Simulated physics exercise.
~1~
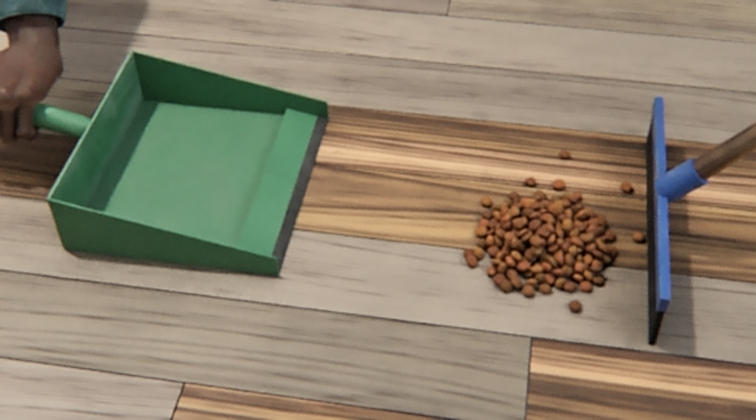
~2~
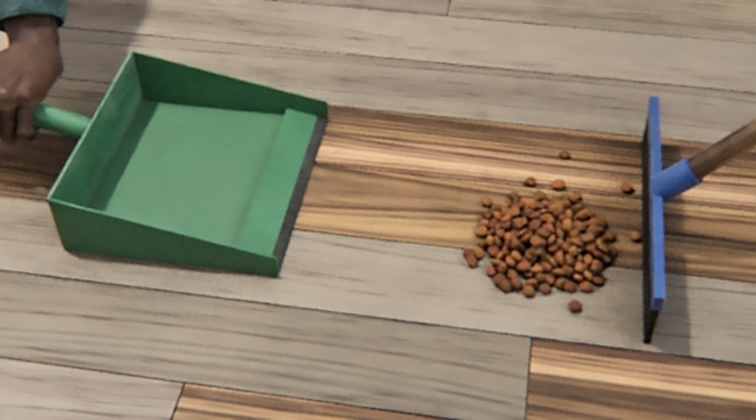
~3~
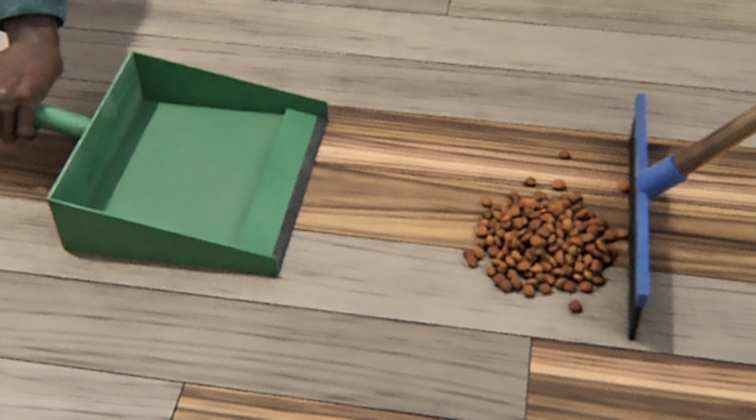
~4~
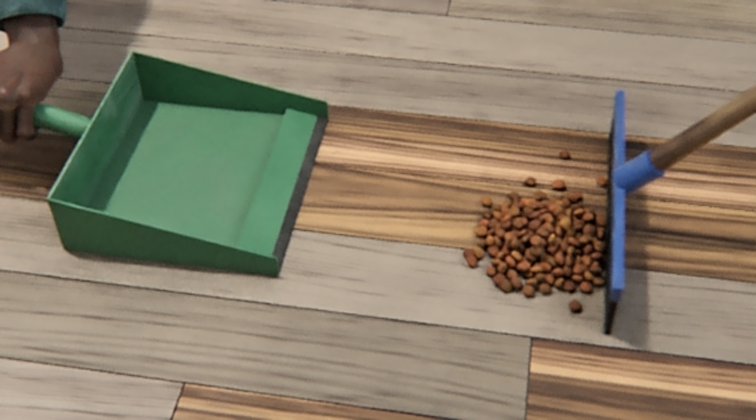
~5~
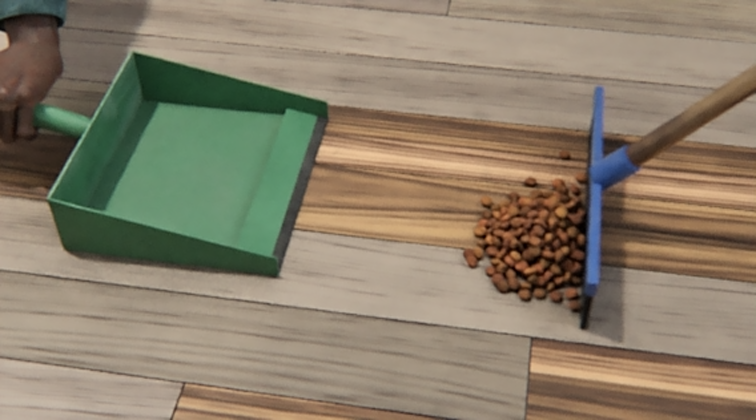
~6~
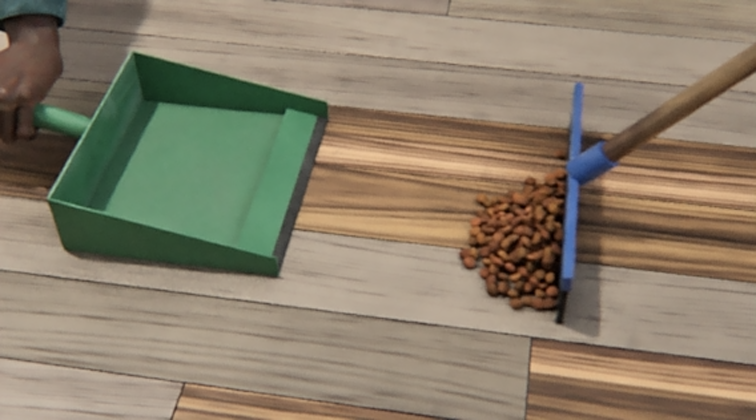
In this clip, a hand holds a green dustpan still on a wooden floor while a blue blade on a wooden handle moves left, meets a pile of small brown pieces, and pushes them together slightly toward the pan.
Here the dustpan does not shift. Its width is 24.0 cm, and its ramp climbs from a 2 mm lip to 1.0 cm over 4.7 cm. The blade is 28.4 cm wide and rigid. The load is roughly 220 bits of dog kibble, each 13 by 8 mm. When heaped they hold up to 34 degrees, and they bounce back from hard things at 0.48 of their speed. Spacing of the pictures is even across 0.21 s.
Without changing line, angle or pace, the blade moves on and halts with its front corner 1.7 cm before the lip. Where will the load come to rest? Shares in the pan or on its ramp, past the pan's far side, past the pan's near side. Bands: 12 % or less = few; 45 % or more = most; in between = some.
Shares - pan: Most; far side: Few; near side: Few.
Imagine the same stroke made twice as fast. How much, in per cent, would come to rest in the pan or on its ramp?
It would come to roughly 75 percent.
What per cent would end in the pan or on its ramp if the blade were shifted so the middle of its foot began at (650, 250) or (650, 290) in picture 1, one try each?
65 and 60 per cent, roughly.
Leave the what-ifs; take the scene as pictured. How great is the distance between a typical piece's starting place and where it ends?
That distance is close to 26 cm.
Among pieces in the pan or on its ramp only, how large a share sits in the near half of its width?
Roughly 50 in a hundred.
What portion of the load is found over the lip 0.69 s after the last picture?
I'd put it near 60 per cent at that point.
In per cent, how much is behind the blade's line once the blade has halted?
About 5 per cent.
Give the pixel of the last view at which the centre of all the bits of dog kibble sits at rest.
At about (294, 185).
Then, 0.24 s after the last picture, middle of the blade 15 cm from the lip; 0 % over the lip, far side 0 %, near side 5 %.
Then, 0.40 s after the last picture, middle of the blade 6 cm from the lip; 0 % over the lip, far side 0 %, near side 5 %.
Then, 0.69 s after the last picture, middle of the blade 2 cm from the lip; 60 % over the lip, far side 0 %, near side 5 %.
In the end, pan 60 %, far side 0 %, near side 5 %, in front of the lip or behind the blade 35 %.
